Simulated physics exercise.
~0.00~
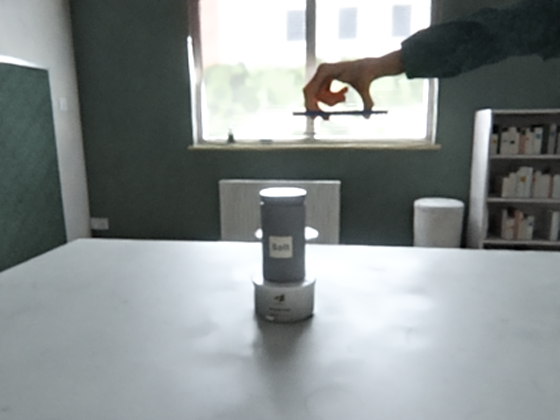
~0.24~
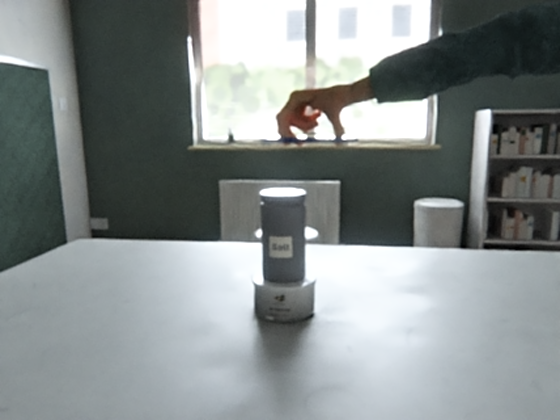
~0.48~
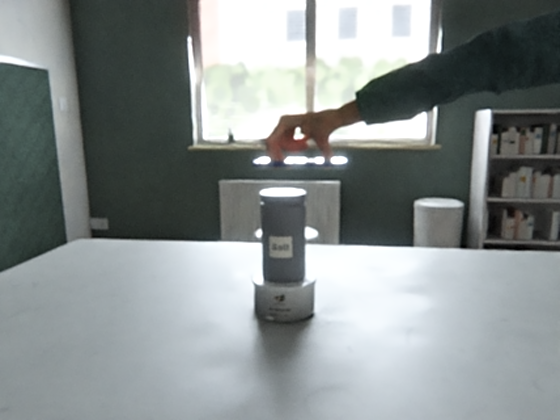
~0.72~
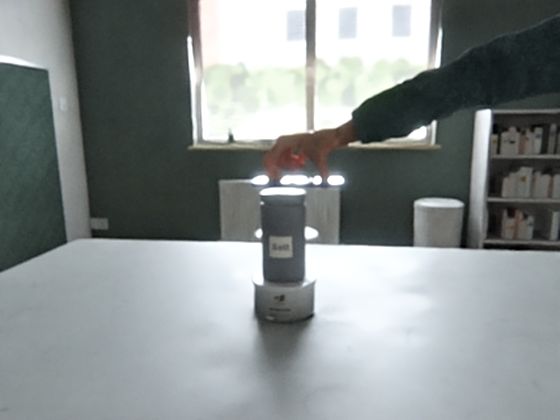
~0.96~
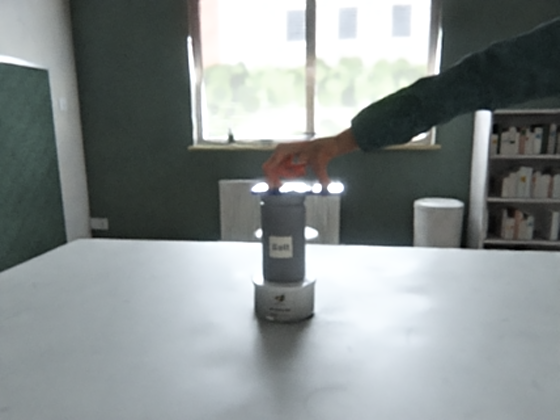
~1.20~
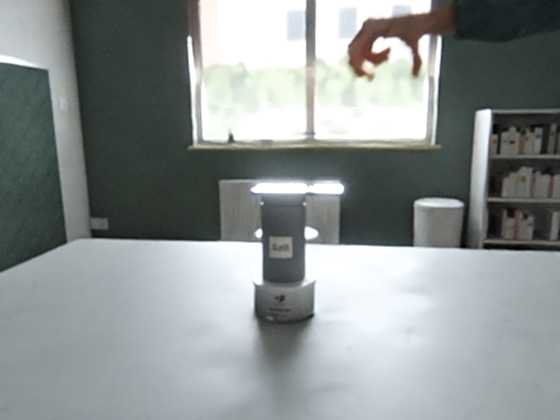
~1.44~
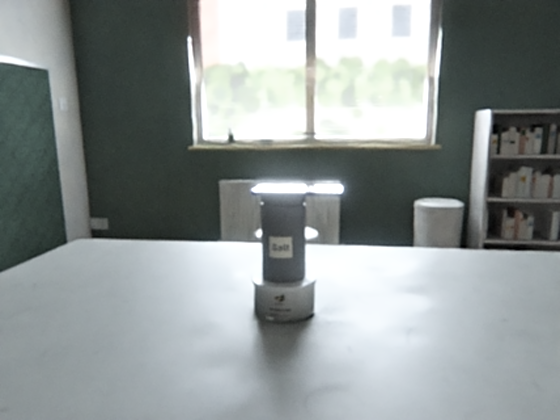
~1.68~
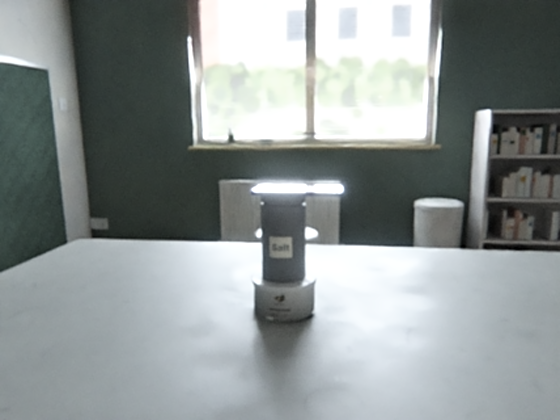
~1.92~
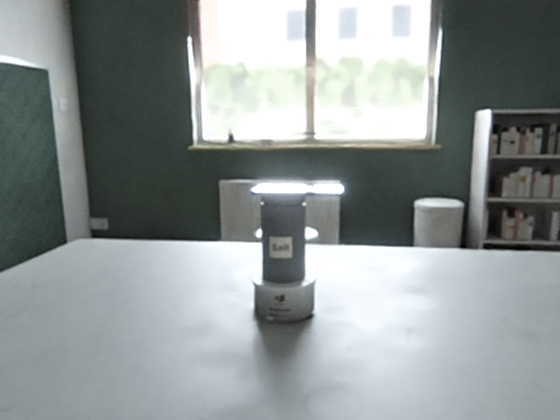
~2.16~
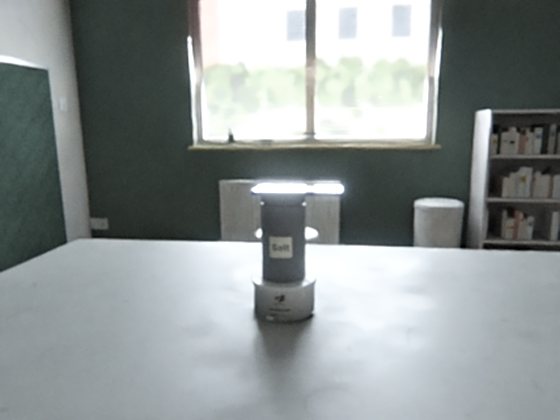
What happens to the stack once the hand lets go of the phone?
The stack keeps its balance, with the phone resting flat across the top of the grey jar and the white tub still underneath.
